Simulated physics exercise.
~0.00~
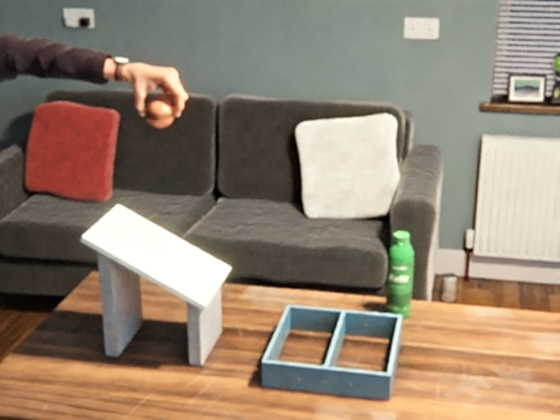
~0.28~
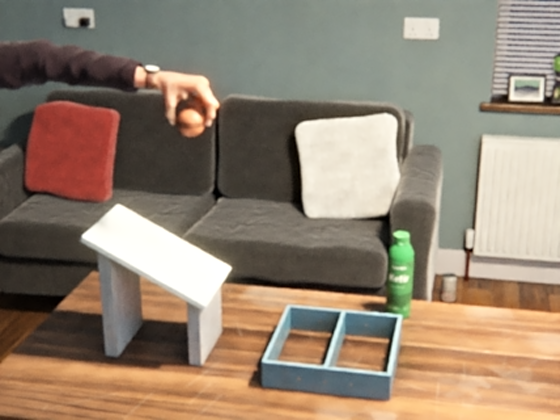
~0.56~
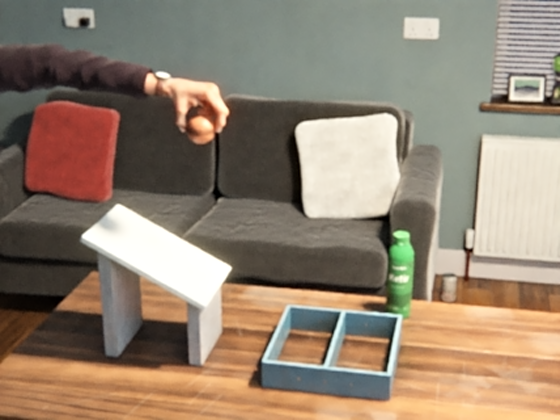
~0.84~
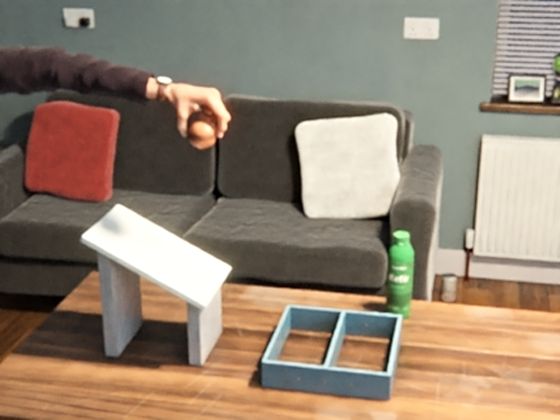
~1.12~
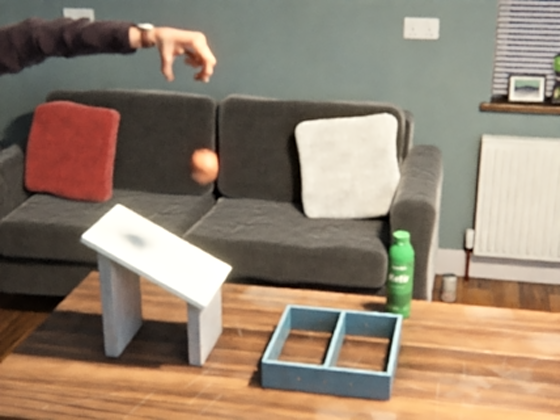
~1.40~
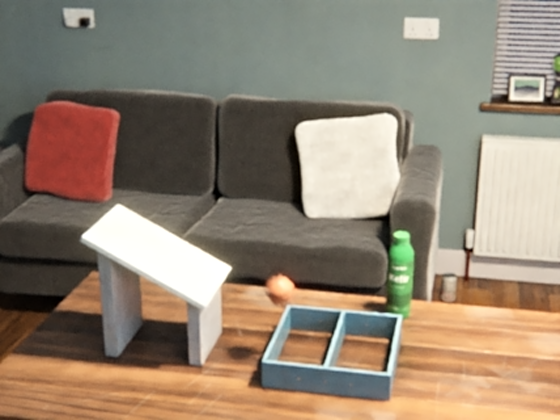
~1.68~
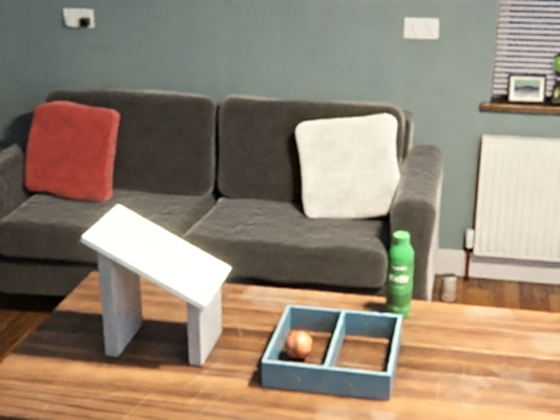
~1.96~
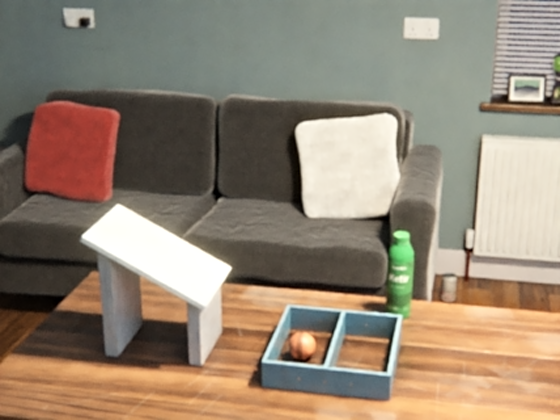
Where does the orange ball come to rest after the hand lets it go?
It comes to rest inside the blue tray, in the left section, which is the one nearer the sloping board.
